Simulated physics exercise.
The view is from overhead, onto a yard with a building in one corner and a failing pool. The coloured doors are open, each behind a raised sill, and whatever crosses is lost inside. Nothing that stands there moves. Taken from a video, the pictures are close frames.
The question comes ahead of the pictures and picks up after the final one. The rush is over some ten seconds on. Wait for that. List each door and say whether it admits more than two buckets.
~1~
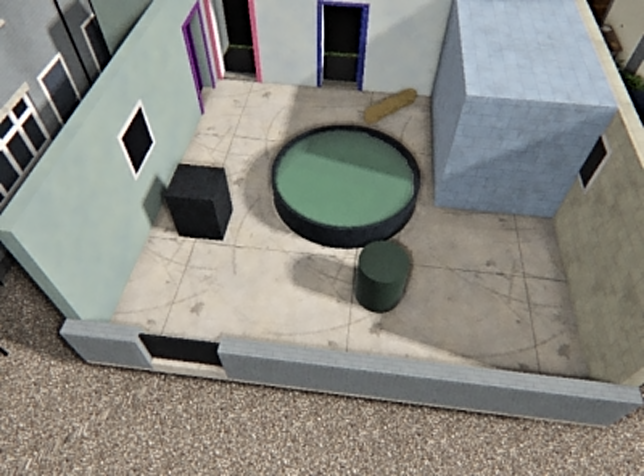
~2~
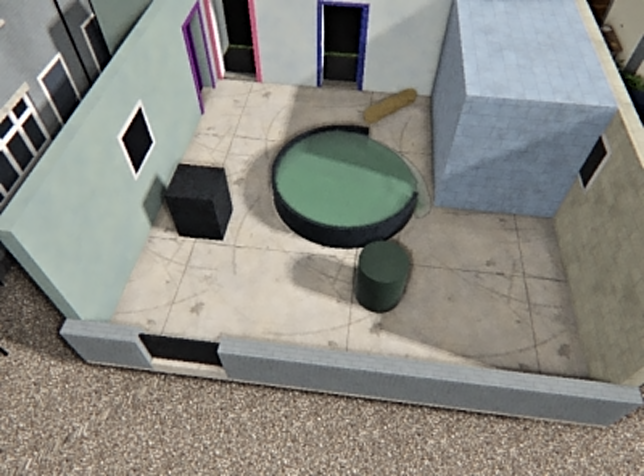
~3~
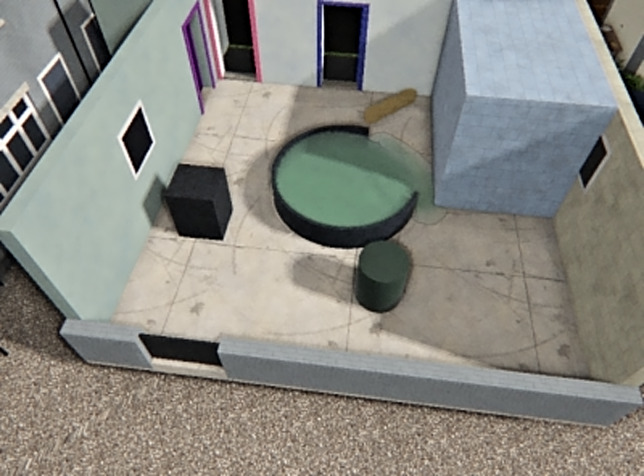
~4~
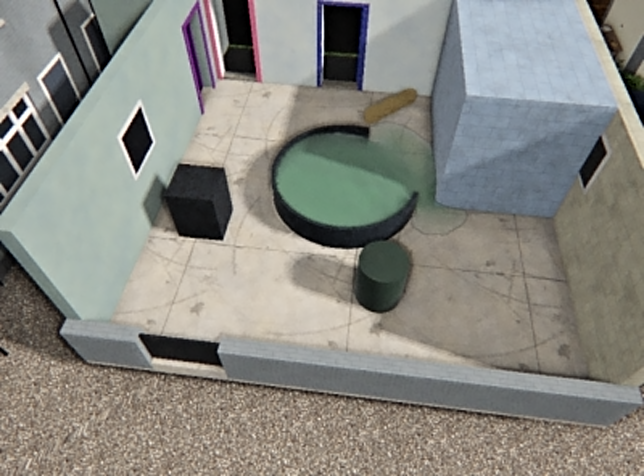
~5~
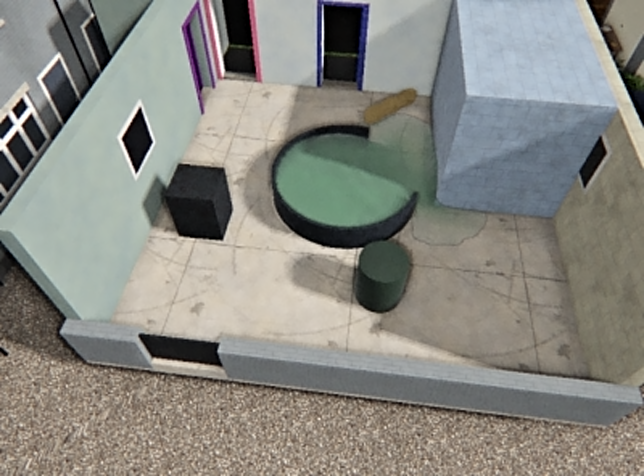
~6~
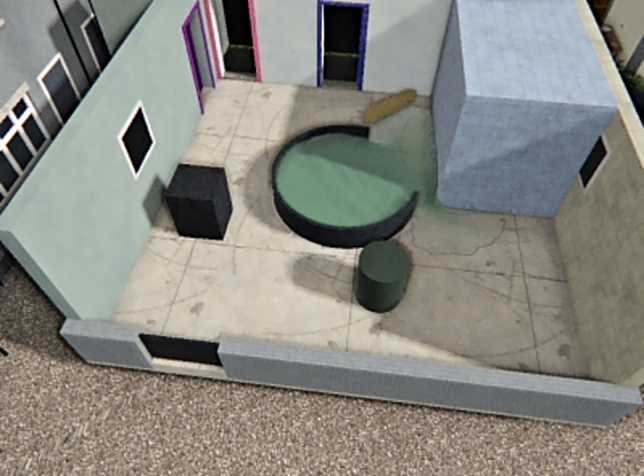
Pink door - admits more than two; purple door - admits more than two; blue door - admits no more than two.
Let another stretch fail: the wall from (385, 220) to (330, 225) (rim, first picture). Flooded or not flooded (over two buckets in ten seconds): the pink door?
Then: Pink stays under.
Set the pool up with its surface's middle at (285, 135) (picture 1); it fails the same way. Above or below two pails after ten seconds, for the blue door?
The blue door goes over.
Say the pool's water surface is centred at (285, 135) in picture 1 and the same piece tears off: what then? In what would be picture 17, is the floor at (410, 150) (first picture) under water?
Outcome at that point: Waterlogged.
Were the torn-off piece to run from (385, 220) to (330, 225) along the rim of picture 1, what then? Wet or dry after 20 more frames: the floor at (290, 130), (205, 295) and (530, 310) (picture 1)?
Bone-dry, submerged, submerged.
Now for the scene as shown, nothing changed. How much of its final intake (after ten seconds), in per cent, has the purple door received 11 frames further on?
The figure is near 0 per cent.
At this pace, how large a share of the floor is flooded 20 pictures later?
Around 55 percent.
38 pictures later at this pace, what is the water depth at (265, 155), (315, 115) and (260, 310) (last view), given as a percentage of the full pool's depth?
The three come to near 2, 10 and 0 per cent respectively.
A moment on, water covers 15 % of the floor; the pink door not reached, the purple door not reached, the blue door not reached.
Next, water covers 30 % of the floor; the pink door not reached, the purple door not reached, the blue door wet at the sill, nothing in.
Then, water covers 55 % of the floor; the pink door wet at the sill, nothing in, the purple door wet at the sill, nothing in, the blue door wet at the sill, nothing in.
Later, water covers 65 % of the floor; the pink door under two buckets in, the purple door over two buckets in, the blue door wet at the sill, nothing in.
In the end, water covers 90 % of the floor; the pink door over two buckets in, the purple door far over two buckets in, the blue door wet at the sill, nothing in.
